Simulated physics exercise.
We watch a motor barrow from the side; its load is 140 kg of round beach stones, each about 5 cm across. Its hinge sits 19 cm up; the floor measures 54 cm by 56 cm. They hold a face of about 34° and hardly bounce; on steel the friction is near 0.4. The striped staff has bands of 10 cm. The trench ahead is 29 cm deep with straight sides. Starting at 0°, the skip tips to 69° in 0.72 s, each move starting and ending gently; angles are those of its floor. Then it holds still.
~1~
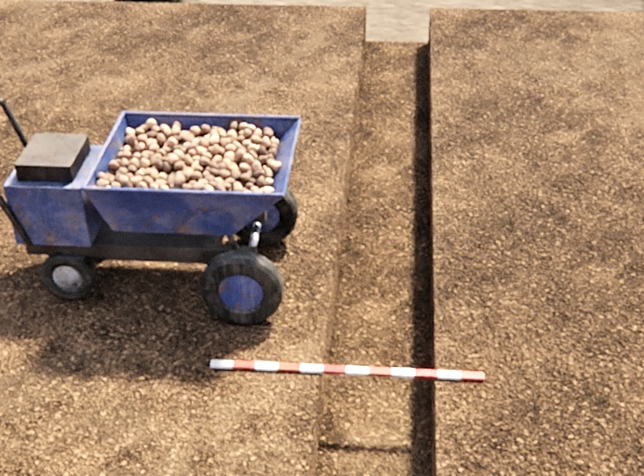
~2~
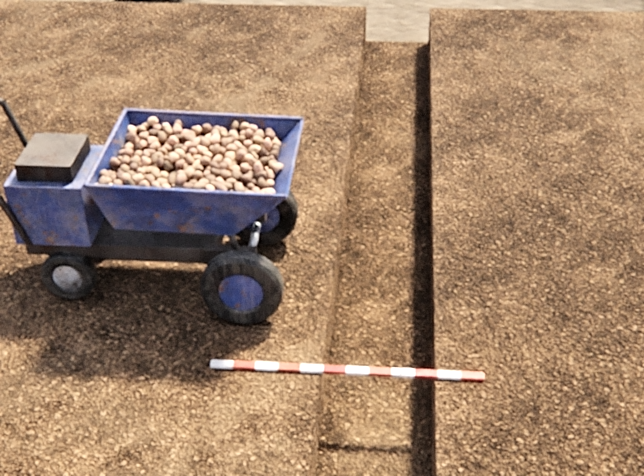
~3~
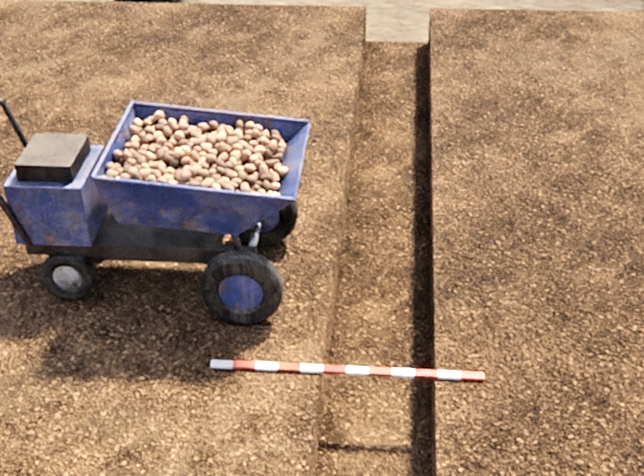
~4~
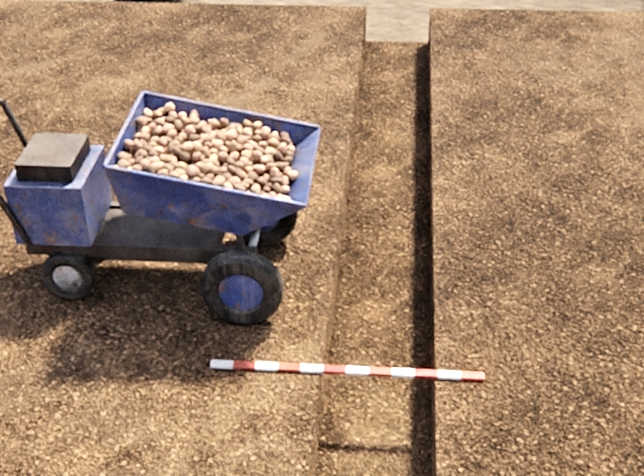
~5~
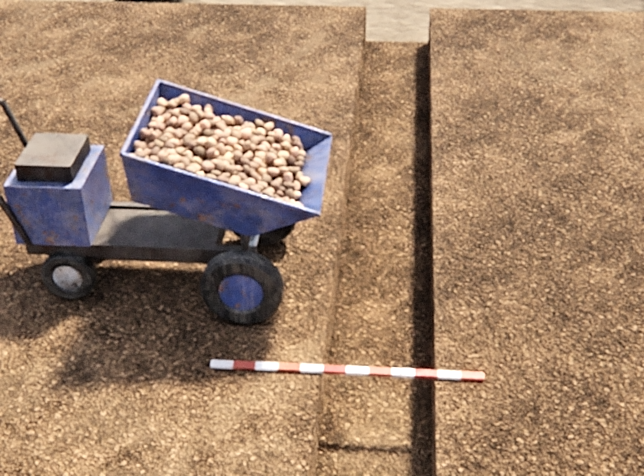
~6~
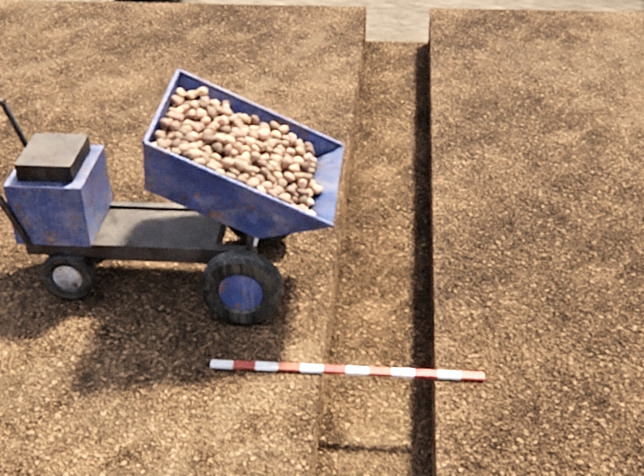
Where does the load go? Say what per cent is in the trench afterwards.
About 70 per cent.
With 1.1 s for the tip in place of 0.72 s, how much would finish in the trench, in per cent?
In that case some 80 per cent.
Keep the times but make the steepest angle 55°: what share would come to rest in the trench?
Then about 70 per cent.
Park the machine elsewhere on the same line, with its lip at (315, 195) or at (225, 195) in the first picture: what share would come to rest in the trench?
Near 35 per cent from the first place, 100 from the second.
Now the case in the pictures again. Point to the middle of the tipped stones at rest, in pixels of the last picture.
Their middle is at about (412, 316).
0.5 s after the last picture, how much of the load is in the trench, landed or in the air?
About 40 per cent by then.
Then, 0.2 s after the last picture the floor is at 58°, 100 % in the skip; the foremost stones are at (363, 235).
Then, 0.5 s after the last picture the floor is at 69°, 57 % in the skip, 38 % in the trench, 5 % past the trench; the foremost stones are at (457, 284).
Then, 0.9 s after the last picture the floor is at 69°, 8 % in the skip, 61 % in the trench, 30 % past the trench; the foremost stones are at (614, 317).
Then, 2.8 s after the last picture the floor is at 69°, 0 % in the skip, 70 % in the trench, 30 % past the trench; the foremost stones are past the picture's edge.
